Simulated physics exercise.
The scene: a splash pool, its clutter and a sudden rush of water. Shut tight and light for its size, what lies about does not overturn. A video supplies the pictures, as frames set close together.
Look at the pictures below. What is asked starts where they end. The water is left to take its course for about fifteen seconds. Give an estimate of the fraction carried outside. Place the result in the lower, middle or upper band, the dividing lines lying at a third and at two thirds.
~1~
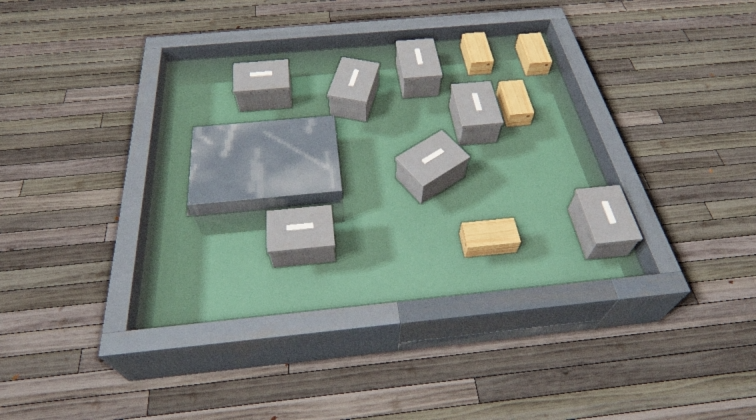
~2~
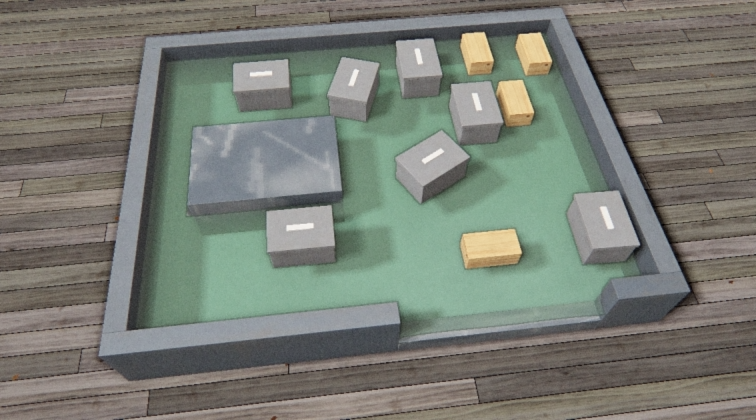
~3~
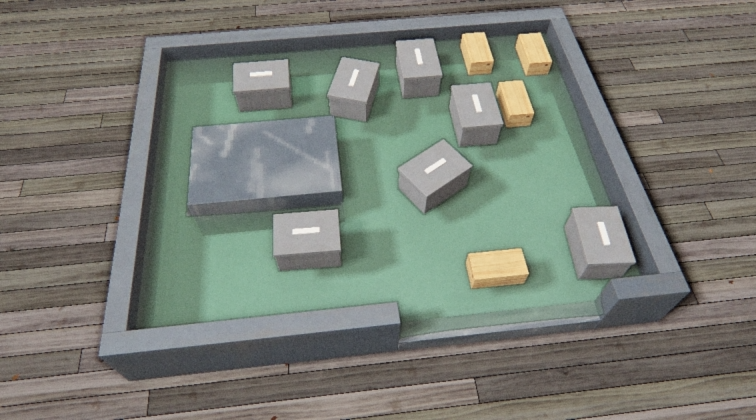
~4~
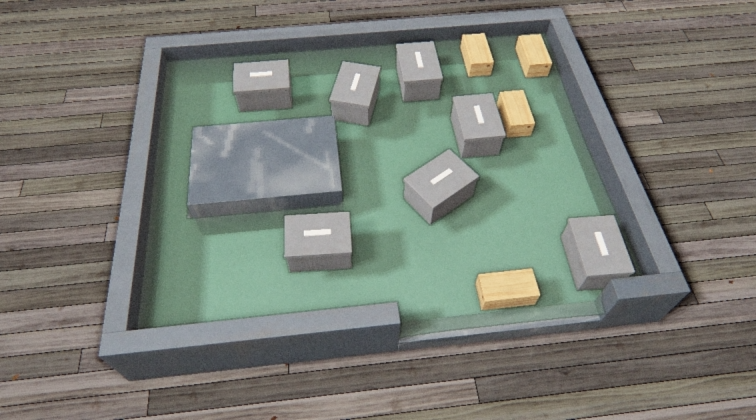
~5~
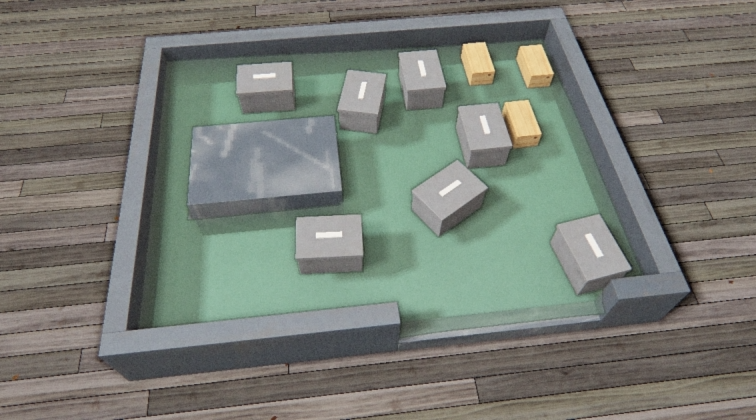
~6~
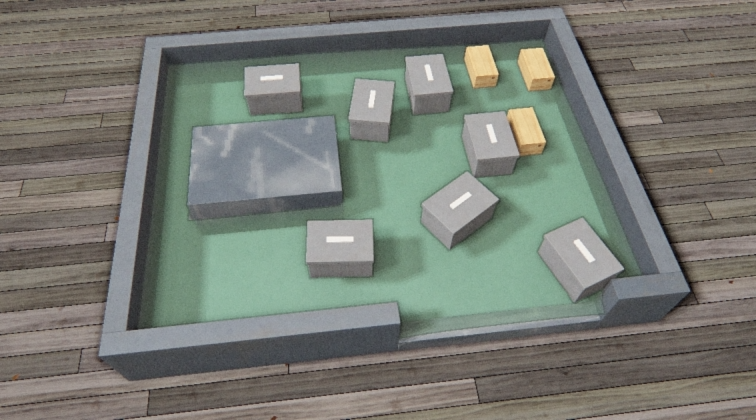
Middle band.
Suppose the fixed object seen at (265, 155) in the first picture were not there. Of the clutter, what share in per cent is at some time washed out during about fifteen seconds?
I'd put it near 50 per cent of the things.
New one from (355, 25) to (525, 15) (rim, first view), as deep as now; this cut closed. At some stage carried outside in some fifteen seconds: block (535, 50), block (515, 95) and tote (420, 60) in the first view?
First one exits, second exits, third exits.
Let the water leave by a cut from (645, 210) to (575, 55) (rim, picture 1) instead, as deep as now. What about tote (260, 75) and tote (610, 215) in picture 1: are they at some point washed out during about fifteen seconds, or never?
Held back and swept away.
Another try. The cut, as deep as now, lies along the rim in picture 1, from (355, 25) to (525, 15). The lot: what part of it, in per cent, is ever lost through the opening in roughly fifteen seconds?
70 per cent.
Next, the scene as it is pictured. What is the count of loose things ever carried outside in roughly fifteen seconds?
Count: 4.
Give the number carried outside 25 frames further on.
4.
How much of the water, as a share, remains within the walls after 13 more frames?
I'd put it near 64 per cent.
A moment on, 2 of 11 are out; 9 afloat.
Next, 3 of 11 are out; 8 afloat.
Later, 4 of 11 are out; 7 afloat.
In the end, 4 of 11 are out; 7 afloat.
